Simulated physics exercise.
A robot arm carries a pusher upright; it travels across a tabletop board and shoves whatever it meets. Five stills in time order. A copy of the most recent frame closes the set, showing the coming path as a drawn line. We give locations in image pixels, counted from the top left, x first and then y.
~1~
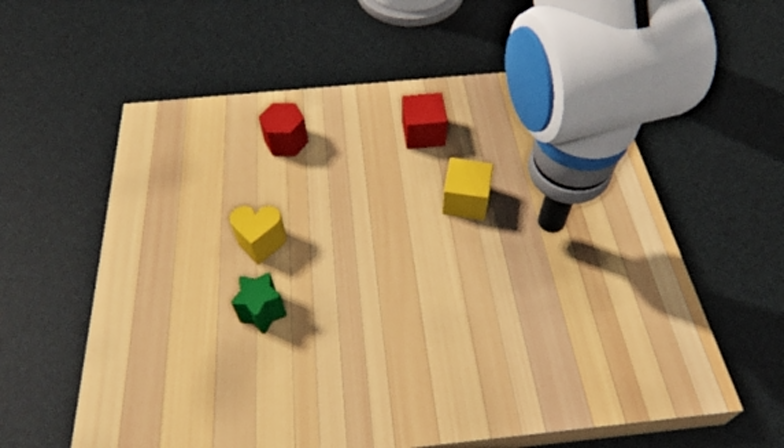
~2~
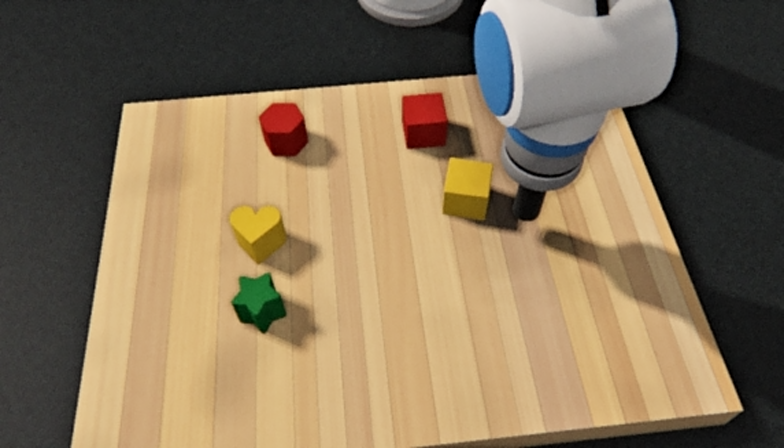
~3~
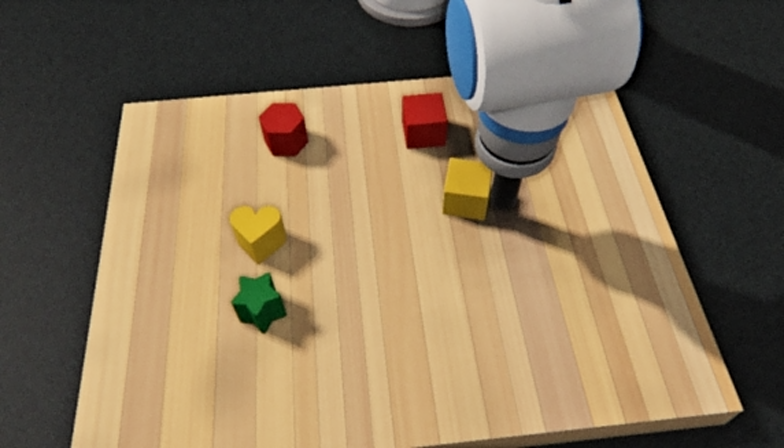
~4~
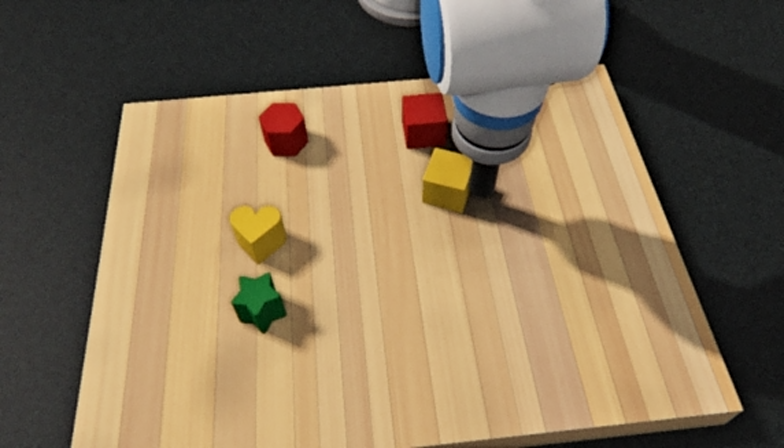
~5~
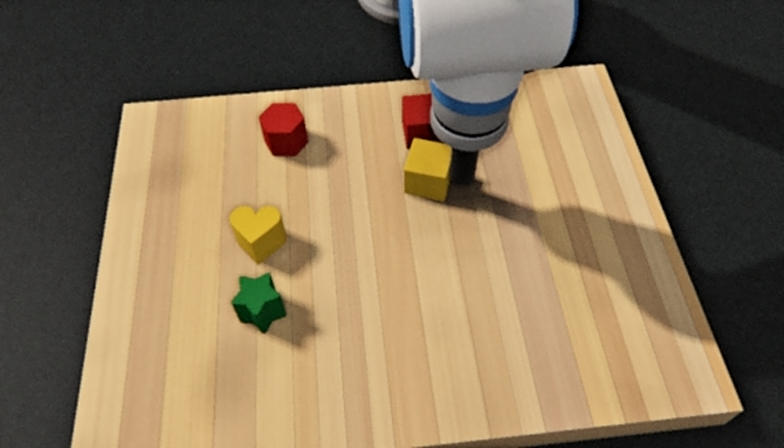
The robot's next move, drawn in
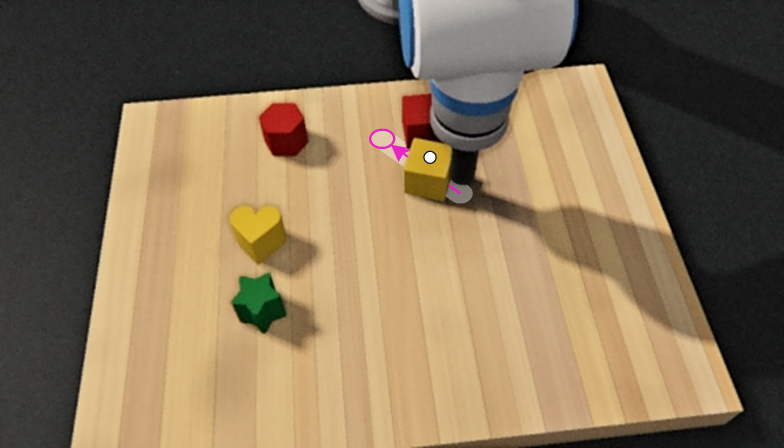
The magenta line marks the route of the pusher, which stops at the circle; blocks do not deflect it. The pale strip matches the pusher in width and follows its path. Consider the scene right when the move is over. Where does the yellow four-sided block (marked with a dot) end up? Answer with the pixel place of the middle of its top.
It comes to (353, 129).
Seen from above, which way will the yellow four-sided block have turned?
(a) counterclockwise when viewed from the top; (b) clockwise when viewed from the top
It's a.
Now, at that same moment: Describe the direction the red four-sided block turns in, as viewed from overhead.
If we look at it from overhead, the red four-sided block pivots clockwise.
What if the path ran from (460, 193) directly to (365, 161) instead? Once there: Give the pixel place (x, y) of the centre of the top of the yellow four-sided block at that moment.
Put as a pixel place, it's (344, 116).
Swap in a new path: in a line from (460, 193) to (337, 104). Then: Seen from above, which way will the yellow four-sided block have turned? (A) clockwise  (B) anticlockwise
Answer: B.
The line goes from (460, 193) directly to (382, 139); the dot is on the yellow four-sided block.
What follows on the original path. One third of the way, pusher at (433, 155); yellow four-sided block at (399, 141).
Two thirds of the way, pusher at (406, 137); yellow four-sided block at (372, 133), turned 20° anticlockwise.
At the end, pusher at (382, 120); red four-sided block at (419, 102), turned 35° clockwise; yellow four-sided block at (353, 129), turned 55° anticlockwise.
